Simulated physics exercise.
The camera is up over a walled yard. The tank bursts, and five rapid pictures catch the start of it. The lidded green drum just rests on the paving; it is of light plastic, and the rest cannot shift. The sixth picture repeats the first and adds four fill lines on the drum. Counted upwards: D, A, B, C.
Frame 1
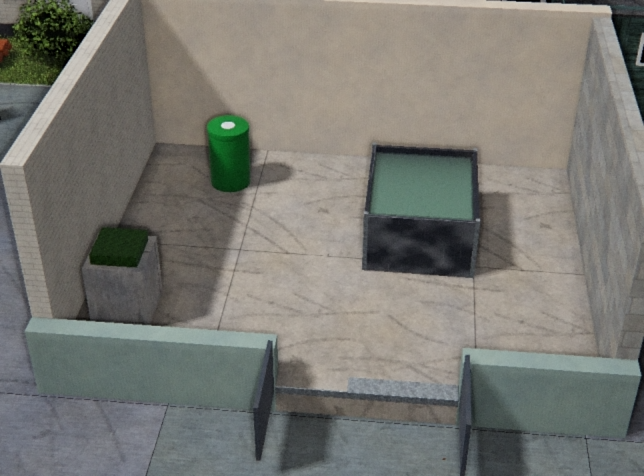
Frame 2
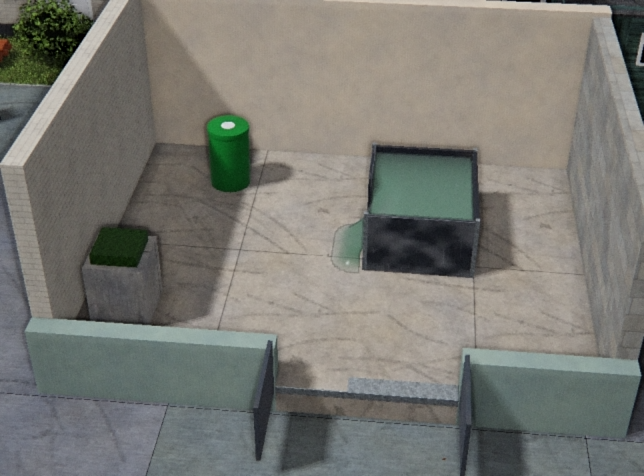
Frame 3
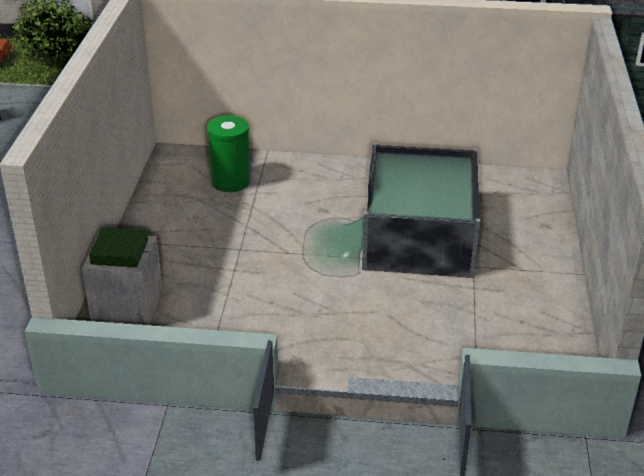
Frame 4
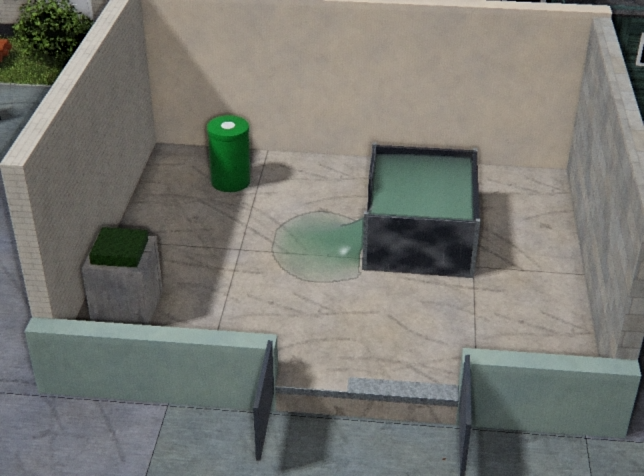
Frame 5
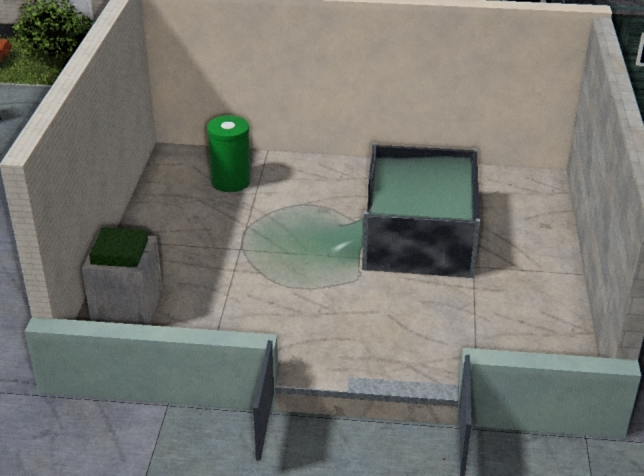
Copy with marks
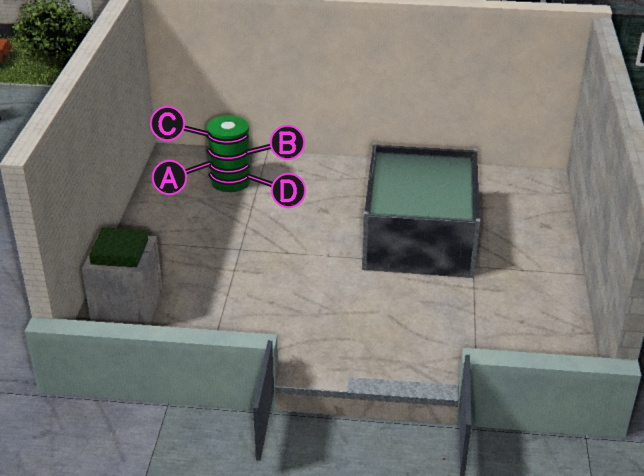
Pale green liquid spreads across the stone floor of a walled yard, seen from a fixed viewpoint high above its open front gate. A dark-sided tank filled with the same green stands right of centre, with a bright green drum at the back left and a grass-topped stone planter near the left wall. The liquid emerges at the tank's left side and widens leftward into a rounded puddle, while everything else stays still.
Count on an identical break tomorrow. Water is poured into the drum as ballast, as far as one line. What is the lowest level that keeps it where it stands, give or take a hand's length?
Use line D.
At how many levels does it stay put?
All of the four.
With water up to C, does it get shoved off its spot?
No, not at all.
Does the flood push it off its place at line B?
No, not at all.
On the marked copy, A at (226, 171); B at (225, 158); C at (224, 142); D at (227, 182); from the bottom up D, A, B, C.
Choosing A, it does not move.
Choosing B, it does not move.
Choosing C, it does not move.
Choosing D, it does not move.
